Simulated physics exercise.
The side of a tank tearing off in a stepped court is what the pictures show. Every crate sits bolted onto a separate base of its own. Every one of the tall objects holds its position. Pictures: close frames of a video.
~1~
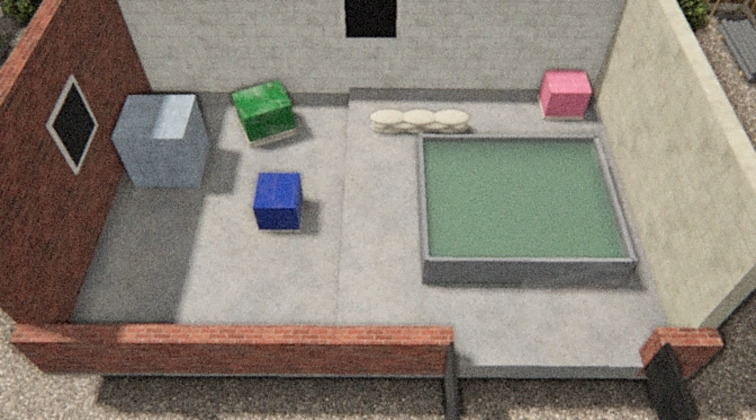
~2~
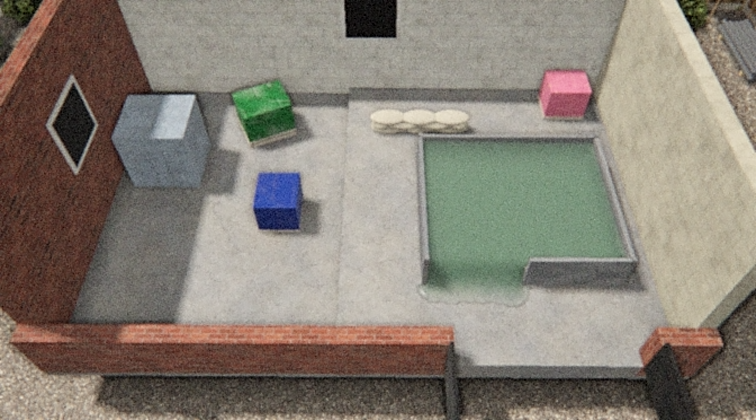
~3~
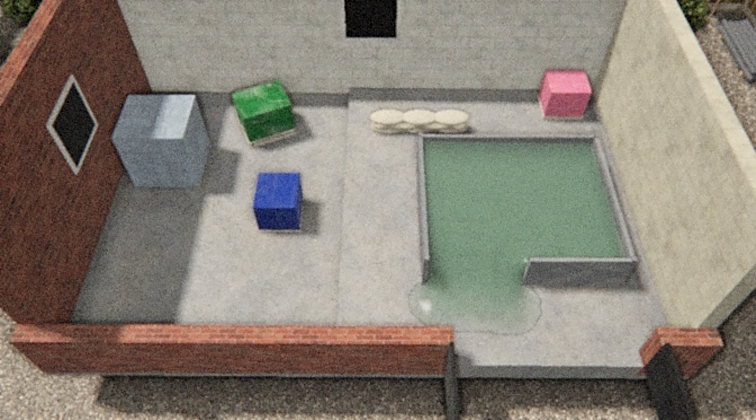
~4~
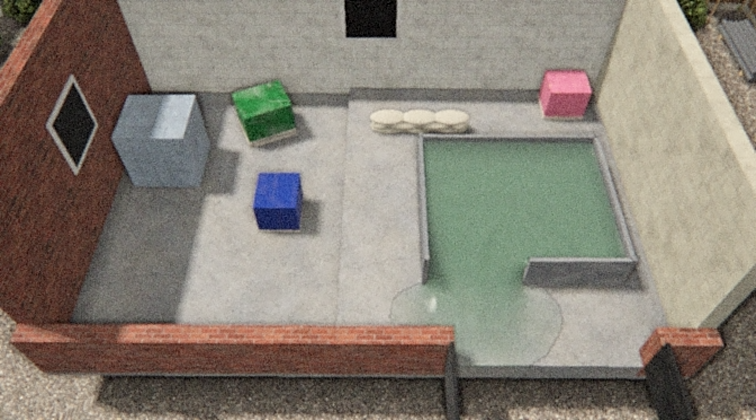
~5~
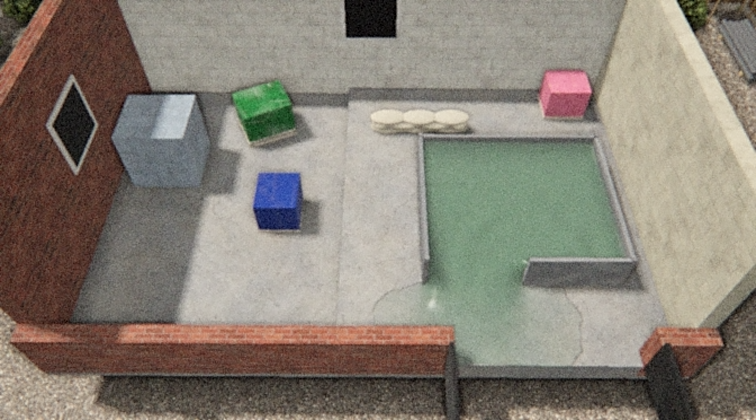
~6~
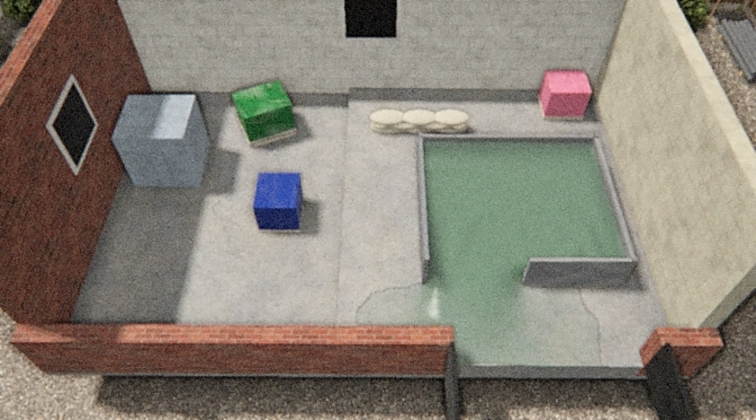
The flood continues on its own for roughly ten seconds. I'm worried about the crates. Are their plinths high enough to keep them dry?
One by one: I expect the pink crate to stay untouched, I expect the blue crate to be touched by the water, I expect the green crate to stay untouched.
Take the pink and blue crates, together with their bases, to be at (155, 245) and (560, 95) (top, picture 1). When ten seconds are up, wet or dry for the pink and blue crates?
Ten seconds on, the pink crate has been flooded, but the blue crate is still clear.
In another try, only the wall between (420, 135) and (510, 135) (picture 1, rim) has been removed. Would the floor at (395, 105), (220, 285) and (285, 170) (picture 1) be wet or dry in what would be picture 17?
Soaked, untouched, soaked.
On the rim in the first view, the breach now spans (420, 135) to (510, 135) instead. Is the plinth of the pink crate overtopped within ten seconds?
I'd bet pink crate is doused.
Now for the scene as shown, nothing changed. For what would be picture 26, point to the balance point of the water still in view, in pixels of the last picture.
It is around (462, 237).
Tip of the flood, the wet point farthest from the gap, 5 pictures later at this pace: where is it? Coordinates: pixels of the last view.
I'd put it around (265, 350).
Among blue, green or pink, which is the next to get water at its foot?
I reckon it's the one in blue.
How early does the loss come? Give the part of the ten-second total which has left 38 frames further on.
Result, approximate: 80 per cent.
A moment on, water covers 10 % of the floor; the pink crate not reached, the blue crate not reached, the green crate not reached.
Next, water covers 20 % of the floor; the pink crate not reached, the blue crate not reached, the green crate not reached.
Then, water covers 35 % of the floor; the pink crate not reached, the blue crate water round its plinth, the green crate not reached.
Later, water covers 40 % of the floor; the pink crate not reached, the blue crate water round its plinth, the green crate water round its plinth.
In the end, water covers 55 % of the floor; the pink crate stayed above the water, the blue crate was topped, the green crate stayed above the water.
